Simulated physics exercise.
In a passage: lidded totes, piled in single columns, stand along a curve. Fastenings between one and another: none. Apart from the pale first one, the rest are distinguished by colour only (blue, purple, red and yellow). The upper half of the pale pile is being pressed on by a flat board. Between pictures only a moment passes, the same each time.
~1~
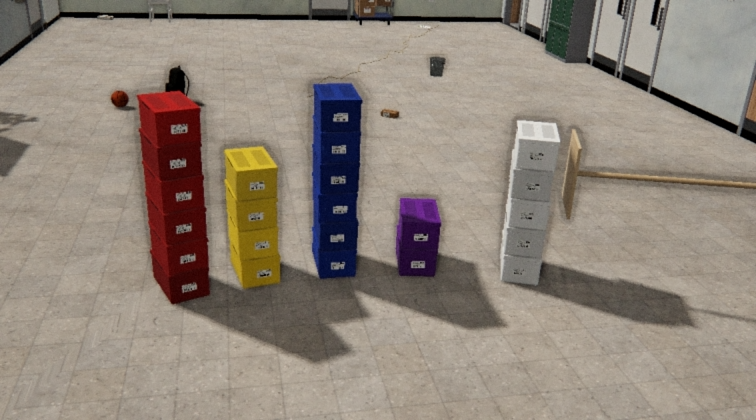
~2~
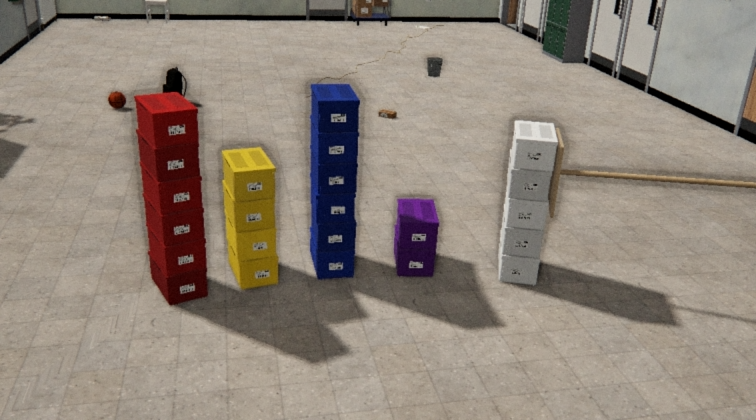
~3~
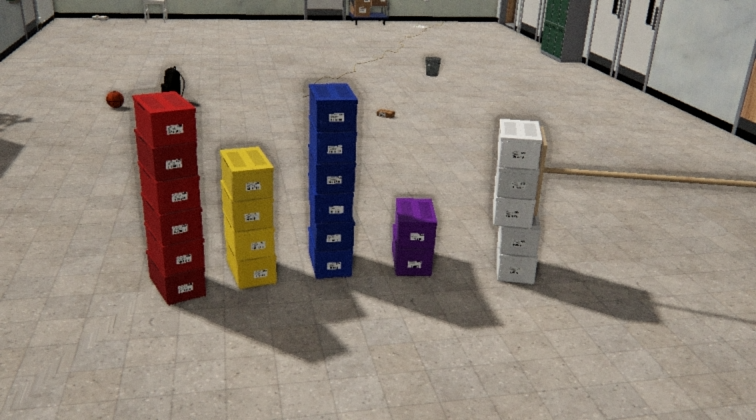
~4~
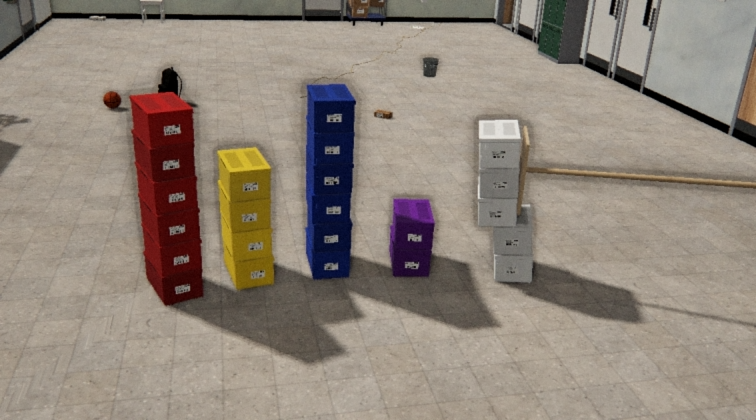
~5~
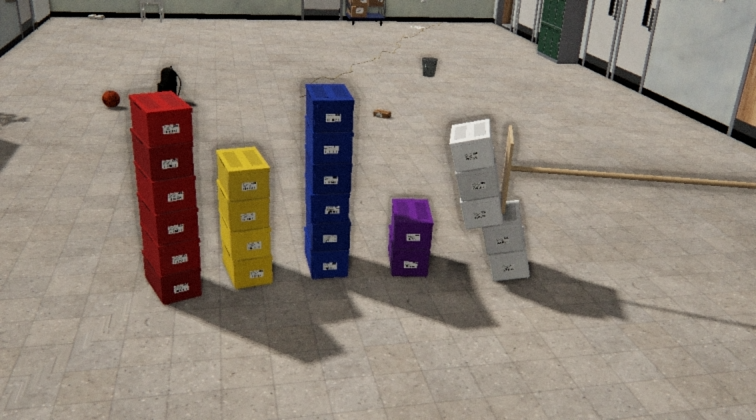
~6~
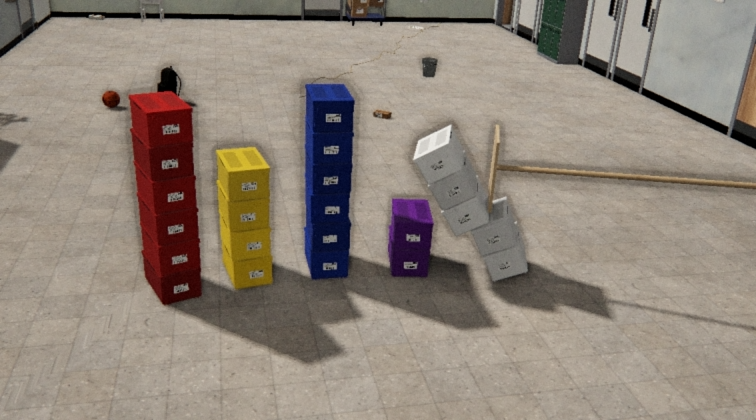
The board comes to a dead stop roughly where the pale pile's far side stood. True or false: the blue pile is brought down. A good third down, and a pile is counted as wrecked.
False, it stays standing.
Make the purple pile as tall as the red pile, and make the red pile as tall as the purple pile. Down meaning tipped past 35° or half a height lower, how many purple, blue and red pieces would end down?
Counts by colour: Purple 5; blue 6; red 1.
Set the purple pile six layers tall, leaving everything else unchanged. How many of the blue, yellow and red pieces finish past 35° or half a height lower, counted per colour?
You'd end up with blue at 6, yellow at 4 and red at 6.
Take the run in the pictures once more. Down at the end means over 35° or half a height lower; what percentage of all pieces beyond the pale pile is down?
Something close to 0 out of every hundred.
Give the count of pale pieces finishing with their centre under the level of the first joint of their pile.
Tally at the end: 3.
Soon, 3 of the pale pile down; none of the 6 blue totes down (0 of 18 in all colours); top blue tote unmoved.
A while on, 5 of the pale pile down; none of the 6 blue totes down (0 of 18 in all colours); top blue tote unmoved; top purple tote displaced a little.
Towards the end, 5 of the pale pile down; none of the 6 blue totes down (0 of 18 in all colours); top blue tote unmoved; top purple tote displaced half its height.
Then, 5 of the pale pile down; none of the 6 blue totes down (0 of 18 in all colours); top blue tote displaced a little; top purple tote displaced half its height.
Finally, 5 of the pale pile down; none of the 6 blue totes down (0 of 18 in all colours); top blue tote displaced a little; top purple tote displaced half its height. Seen by the last camera, middles, top blue tote near (326, 108), top purple tote near (393, 223).
